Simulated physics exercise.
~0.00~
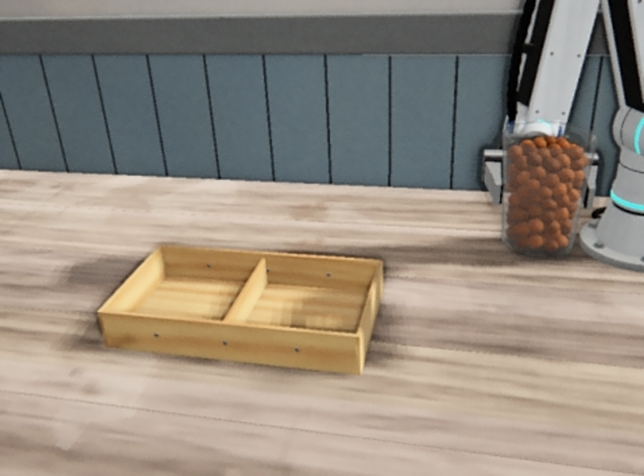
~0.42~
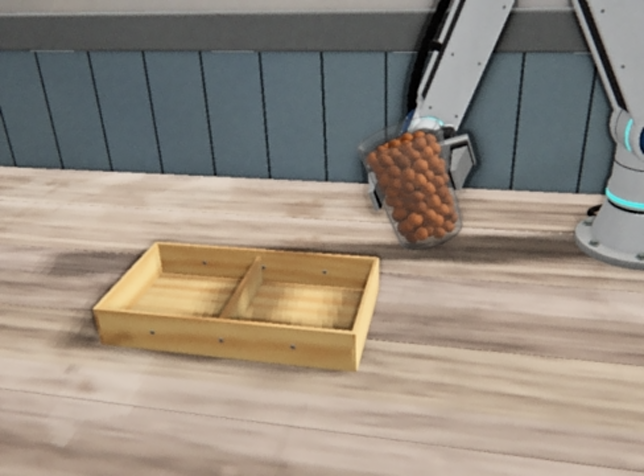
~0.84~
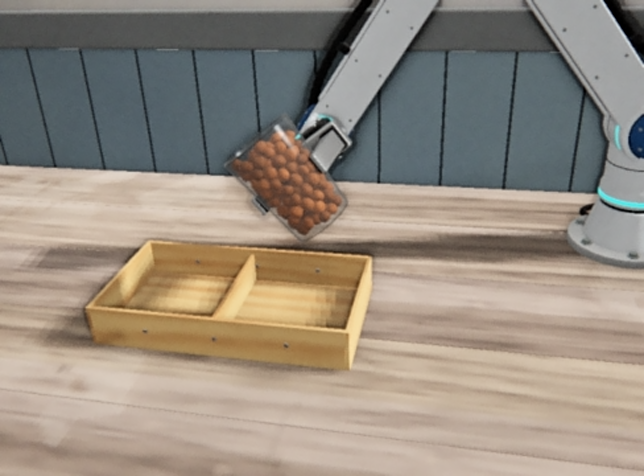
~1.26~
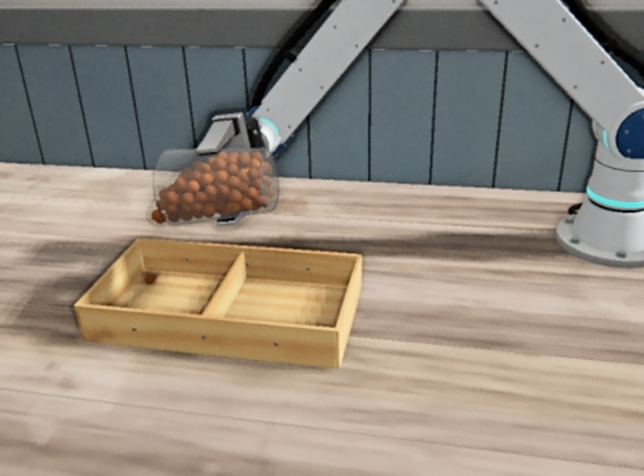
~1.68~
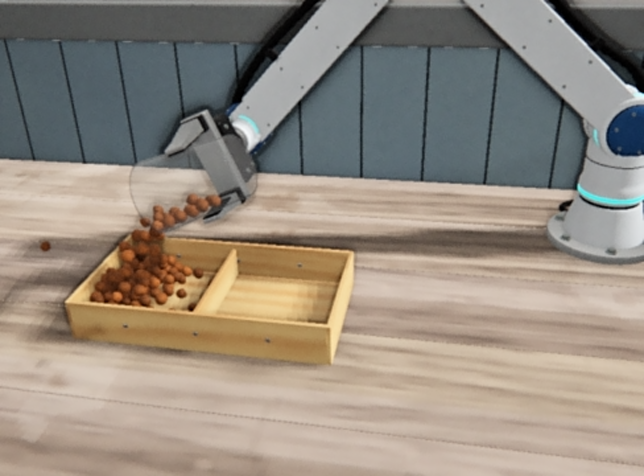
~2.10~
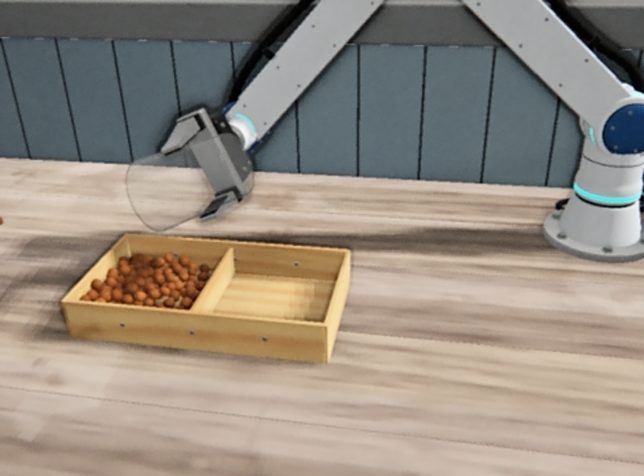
On a wooden tabletop, a robot arm carried a clear container of hazelnuts left toward a divided wooden box, tipping it along the way, and poured them into the left section, filling it while one stray nut rolled off across the table.
